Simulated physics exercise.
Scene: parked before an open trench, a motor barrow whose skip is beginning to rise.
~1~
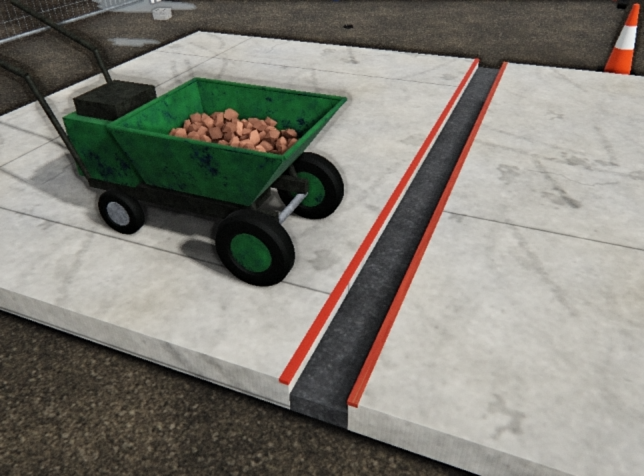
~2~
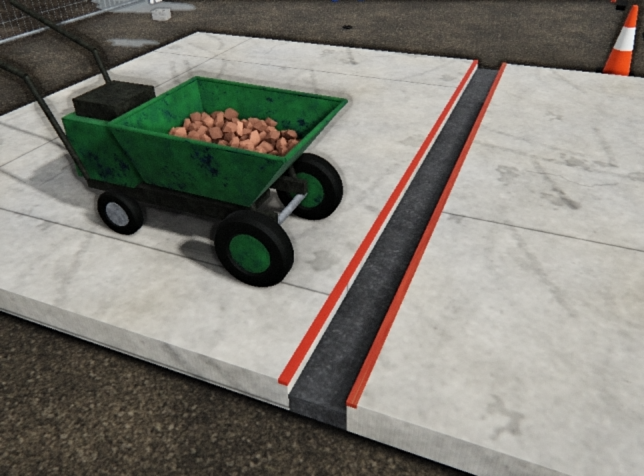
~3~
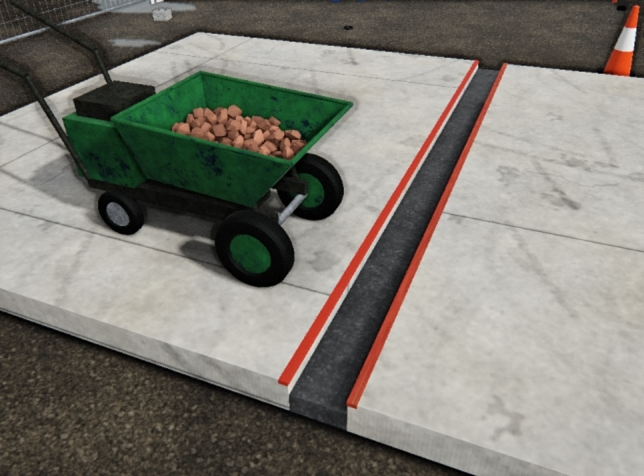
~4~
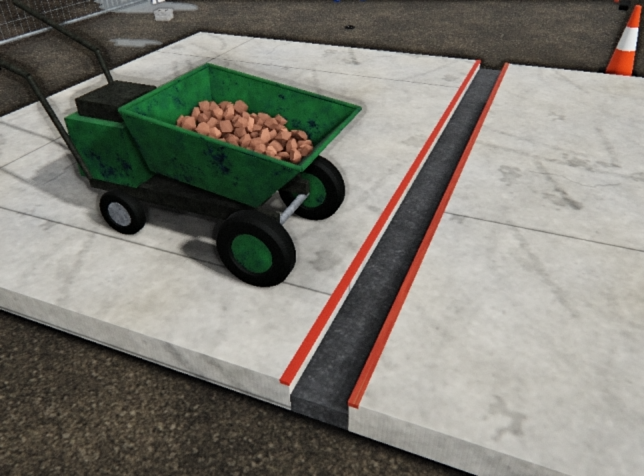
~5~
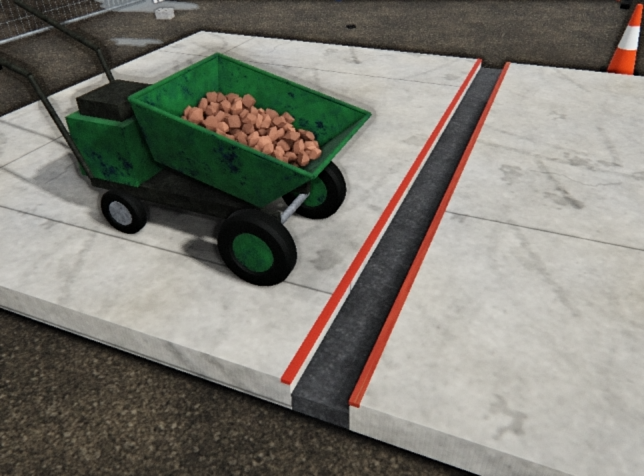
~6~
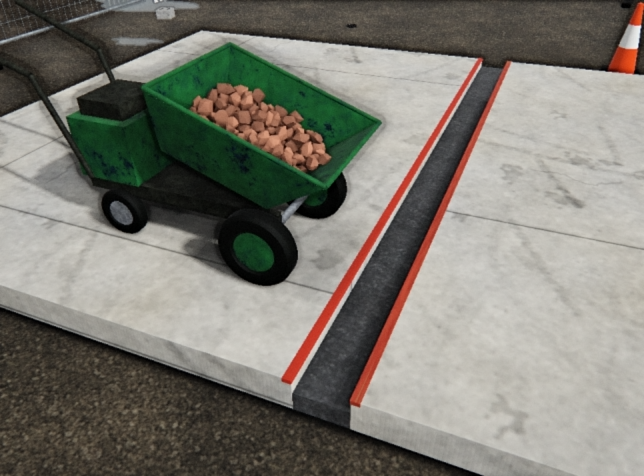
On pale slabs bordered by dark asphalt, a green motor barrow loaded with reddish-brown rubble stands left of a dark, red-edged trench. At first its skip sits level; then the back rises gradually, tilting the skip toward the trench until it is clearly slanted, while the wheels stay in place.
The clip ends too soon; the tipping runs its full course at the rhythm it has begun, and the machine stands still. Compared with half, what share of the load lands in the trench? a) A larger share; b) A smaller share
(b) A smaller share.
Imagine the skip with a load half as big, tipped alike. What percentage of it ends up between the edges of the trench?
It comes to 60 per cent or so.
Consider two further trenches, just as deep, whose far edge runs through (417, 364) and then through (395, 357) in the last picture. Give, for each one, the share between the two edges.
The first case gives close to 60 per cent and the second close to 50 per cent.
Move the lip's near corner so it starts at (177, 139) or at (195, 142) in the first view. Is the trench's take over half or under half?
Try 1 - short of half; try 2 - short of half.
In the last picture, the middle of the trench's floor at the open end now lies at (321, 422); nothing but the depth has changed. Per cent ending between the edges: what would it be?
The share would be roughly 50 per cent.
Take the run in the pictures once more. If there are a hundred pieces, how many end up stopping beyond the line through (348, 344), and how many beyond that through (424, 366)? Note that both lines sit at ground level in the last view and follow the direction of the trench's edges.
Around 60 per cent for the first, around 20 per cent for the second.
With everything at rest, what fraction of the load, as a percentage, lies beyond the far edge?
My estimate is close to 40 in a hundred.
Just after the last frame, skip tipped steeply; every one in the skip.
A moment on, skip tipped right over; the larger part in the skip; about a tenth in or heaped over the trench; about a tenth beyond it.
Further on, skip tipped right over; roughly a third in the skip; roughly a quarter in or heaped over the trench; roughly a third beyond it.
When it is over, skip tipped right over; roughly a third in the skip; roughly a quarter in or heaped over the trench; roughly a third beyond it.
